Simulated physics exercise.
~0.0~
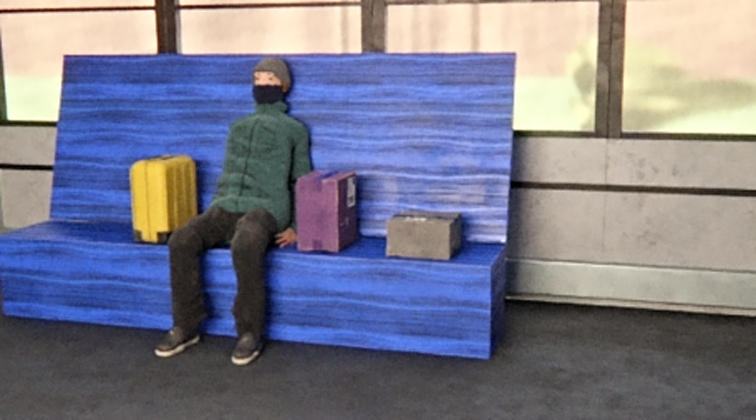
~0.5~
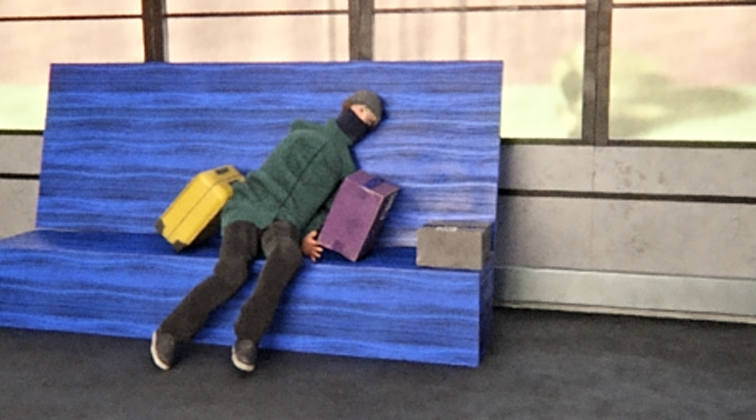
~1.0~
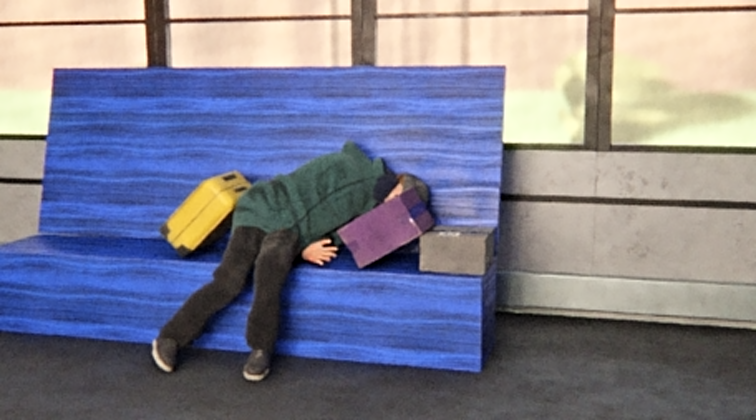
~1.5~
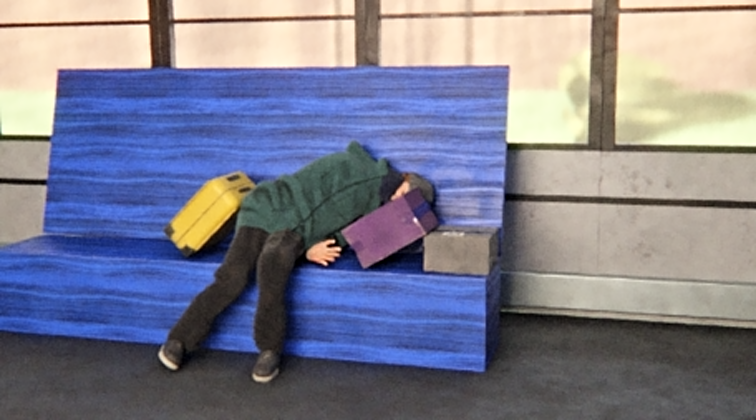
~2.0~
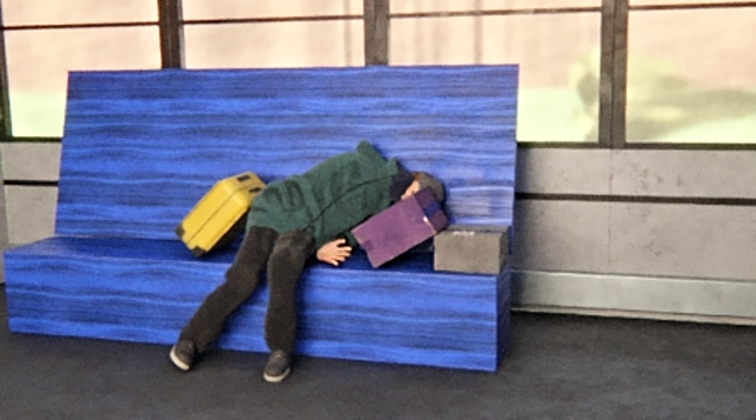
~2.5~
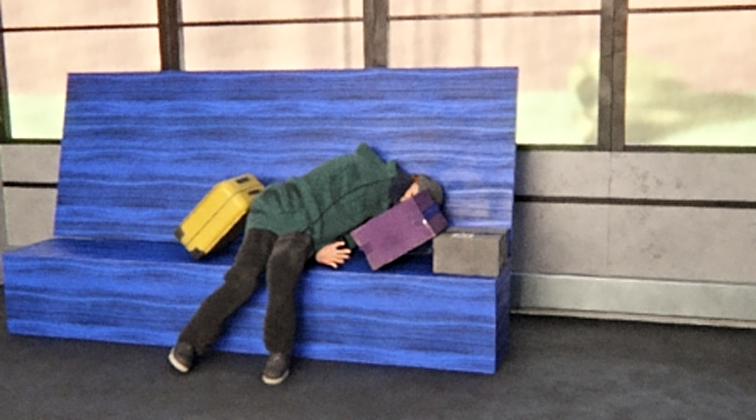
On a blue bench, a masked sleeper topples right onto tilting luggage and stays slumped.
